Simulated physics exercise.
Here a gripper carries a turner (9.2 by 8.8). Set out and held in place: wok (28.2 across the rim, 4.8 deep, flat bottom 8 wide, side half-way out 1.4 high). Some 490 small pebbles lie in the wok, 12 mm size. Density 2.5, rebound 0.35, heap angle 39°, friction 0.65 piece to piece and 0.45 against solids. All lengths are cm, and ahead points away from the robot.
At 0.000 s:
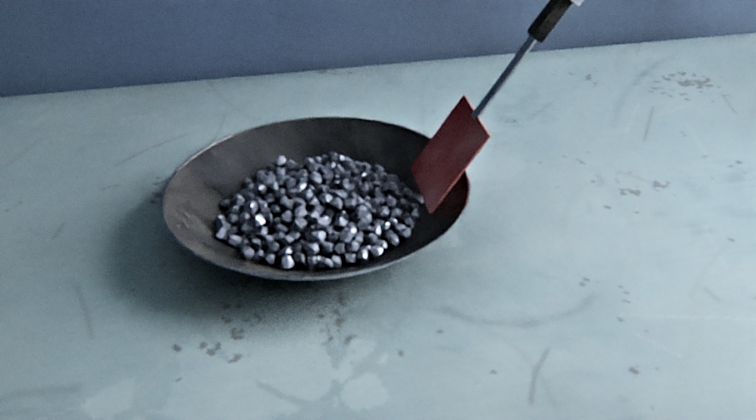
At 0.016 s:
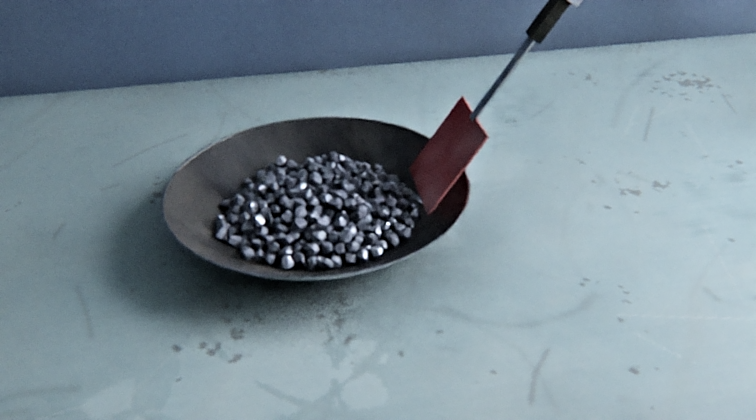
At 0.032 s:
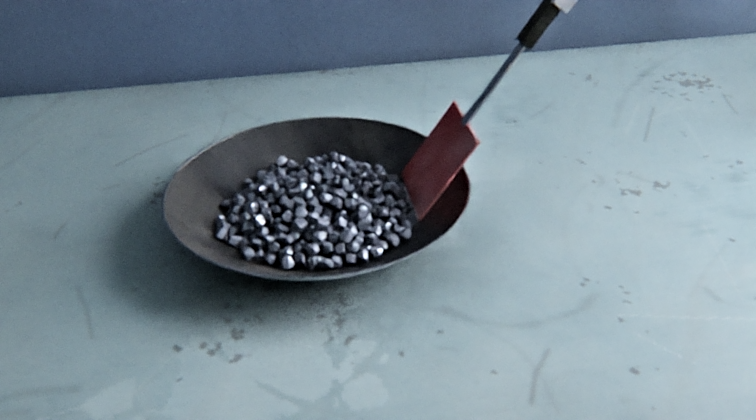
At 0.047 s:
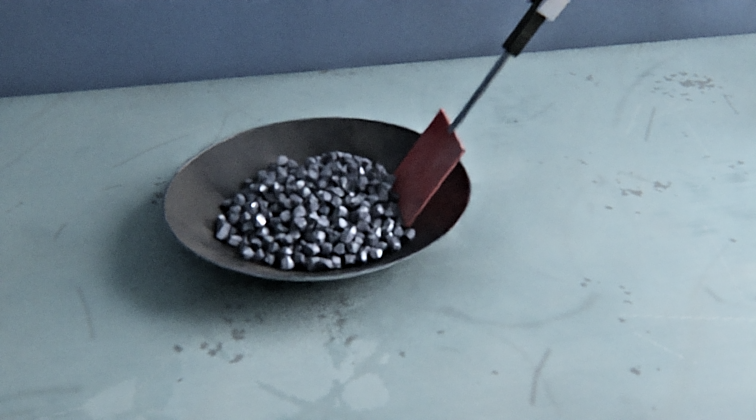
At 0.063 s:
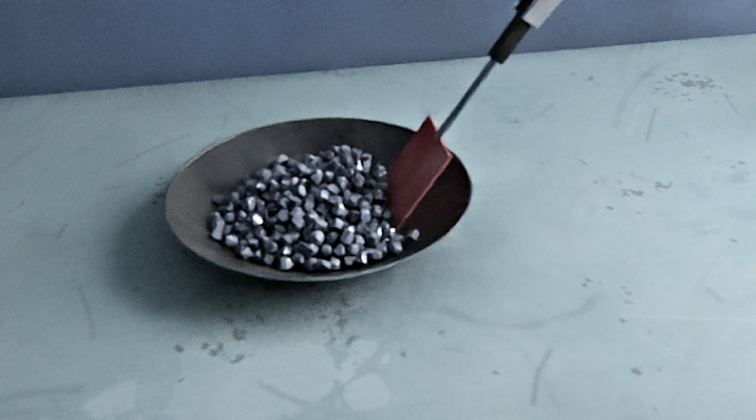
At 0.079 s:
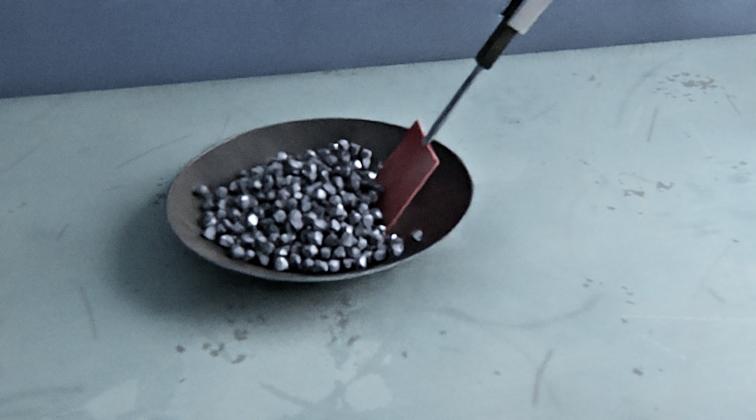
Red turner held by a gripper sliding left inside a dark wok, pushing a heap of small grey pebbles slightly leftward.
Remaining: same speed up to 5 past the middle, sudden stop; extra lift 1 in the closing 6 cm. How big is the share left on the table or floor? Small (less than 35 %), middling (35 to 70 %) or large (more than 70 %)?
On the table or floor the share is small, less than 35 %.
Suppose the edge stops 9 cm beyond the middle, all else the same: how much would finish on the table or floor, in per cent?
Then about 45 per cent.
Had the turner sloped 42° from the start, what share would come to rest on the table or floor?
Then about 20 per cent.
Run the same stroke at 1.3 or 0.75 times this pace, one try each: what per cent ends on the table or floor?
About 20 and 15 per cent.
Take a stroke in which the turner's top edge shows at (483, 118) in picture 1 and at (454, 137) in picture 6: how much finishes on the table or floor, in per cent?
About 15 per cent.
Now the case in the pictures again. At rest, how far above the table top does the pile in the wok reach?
About 7.0 cm.
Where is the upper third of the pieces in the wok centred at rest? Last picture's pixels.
Around (216, 202).
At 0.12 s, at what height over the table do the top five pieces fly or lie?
Roughly 6 cm.
After 0.12 s, sloping 55°, highest piece 7 above the table; 489 in the wok, 1 on the blade or in flight.
After 0.16 s, sloping 55°, highest piece 8 above the table; 485 in the wok, 5 on the blade or in flight.
After 0.38 s, sloping 55°, highest piece 7 above the table; 384 in the wok, 105 on the table or floor, 1 on the blade or in flight.
After 1.43 s, sloping 55°, highest piece 7 above the table; 382 in the wok, 108 on the table or floor.
In the end, 382 in the wok, 108 on the table or floor. That is 22 % on the table or floor.
